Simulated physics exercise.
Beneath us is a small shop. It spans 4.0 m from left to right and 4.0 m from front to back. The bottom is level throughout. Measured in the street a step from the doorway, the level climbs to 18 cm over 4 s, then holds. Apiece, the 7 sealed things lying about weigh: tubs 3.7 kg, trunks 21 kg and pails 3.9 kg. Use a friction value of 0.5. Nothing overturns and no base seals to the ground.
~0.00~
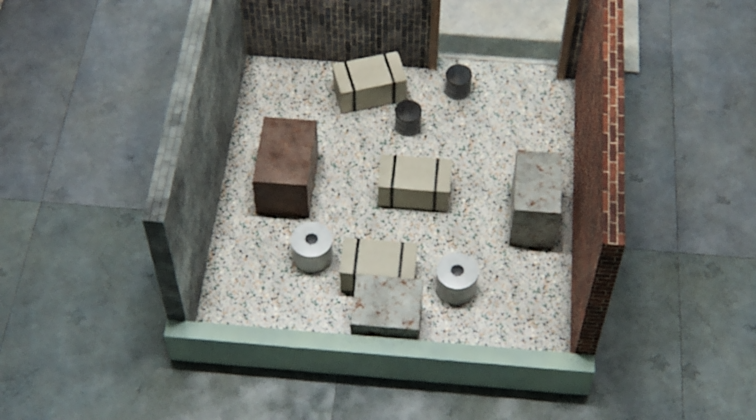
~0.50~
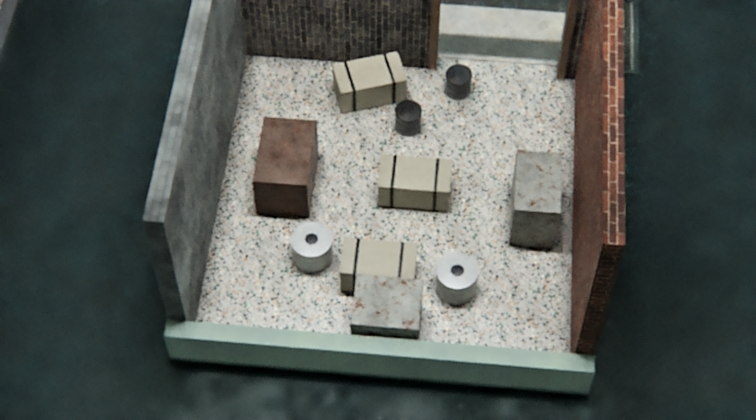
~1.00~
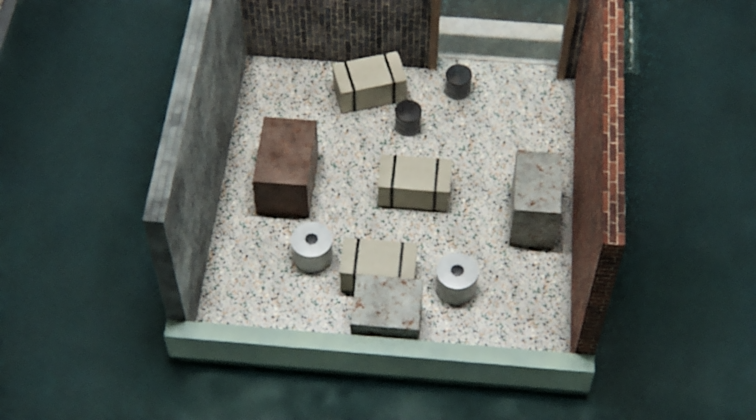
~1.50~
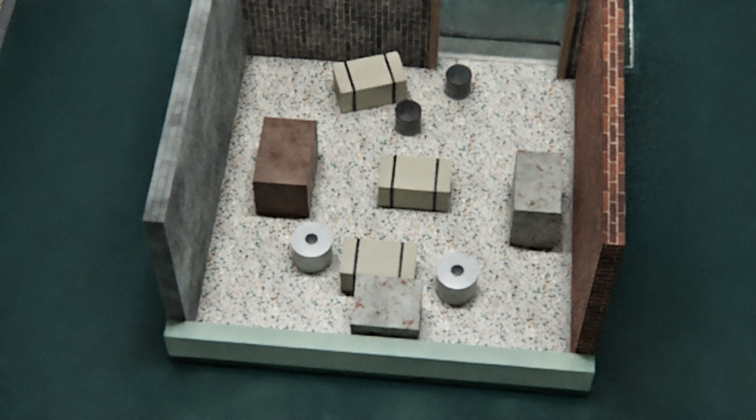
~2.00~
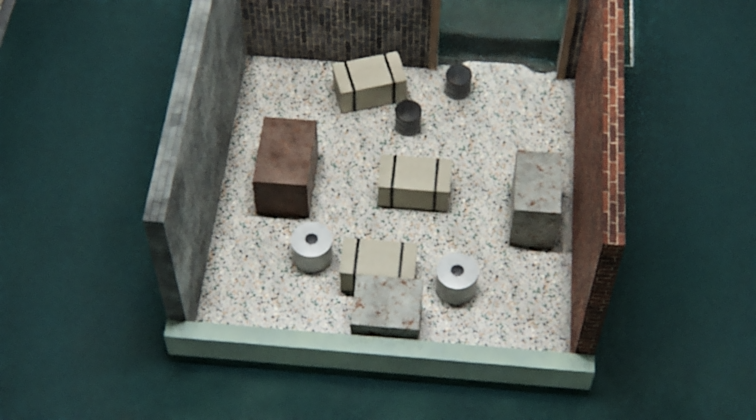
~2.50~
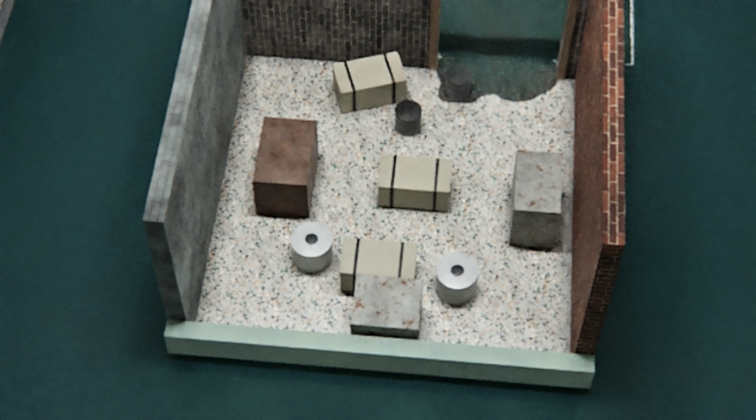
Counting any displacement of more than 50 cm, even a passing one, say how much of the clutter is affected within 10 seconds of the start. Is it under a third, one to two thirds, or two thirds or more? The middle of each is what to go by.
Two thirds or more.
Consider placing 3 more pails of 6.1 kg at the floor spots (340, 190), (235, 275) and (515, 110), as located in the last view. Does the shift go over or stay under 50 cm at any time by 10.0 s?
Result by item, in order: Beyond the cutoff, inside the cutoff, beyond the cutoff.
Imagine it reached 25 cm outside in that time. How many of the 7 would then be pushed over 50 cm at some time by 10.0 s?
Then 6.
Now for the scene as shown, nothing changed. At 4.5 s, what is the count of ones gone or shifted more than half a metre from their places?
The count is 1.
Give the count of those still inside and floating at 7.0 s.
I count 2.
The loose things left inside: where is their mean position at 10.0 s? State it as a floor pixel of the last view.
Mean position: Approximately (343, 238).
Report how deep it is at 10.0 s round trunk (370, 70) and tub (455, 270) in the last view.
Close to 3 and 13 centimetres.
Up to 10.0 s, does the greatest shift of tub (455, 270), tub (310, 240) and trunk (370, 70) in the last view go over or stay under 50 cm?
Beyond, beyond, within.
After 3.5 s 0 of 7 are over 50 cm from their spots; 0 afloat.
After 4.5 s 1 of 7 are over 50 cm from their spots; 0 afloat.
After 7.0 s 4 of 7 are over 50 cm from their spots; 2 afloat.
After 10.0 s 4 of 7 are over 50 cm from their spots, and 5 have been at some point; 5 afloat.
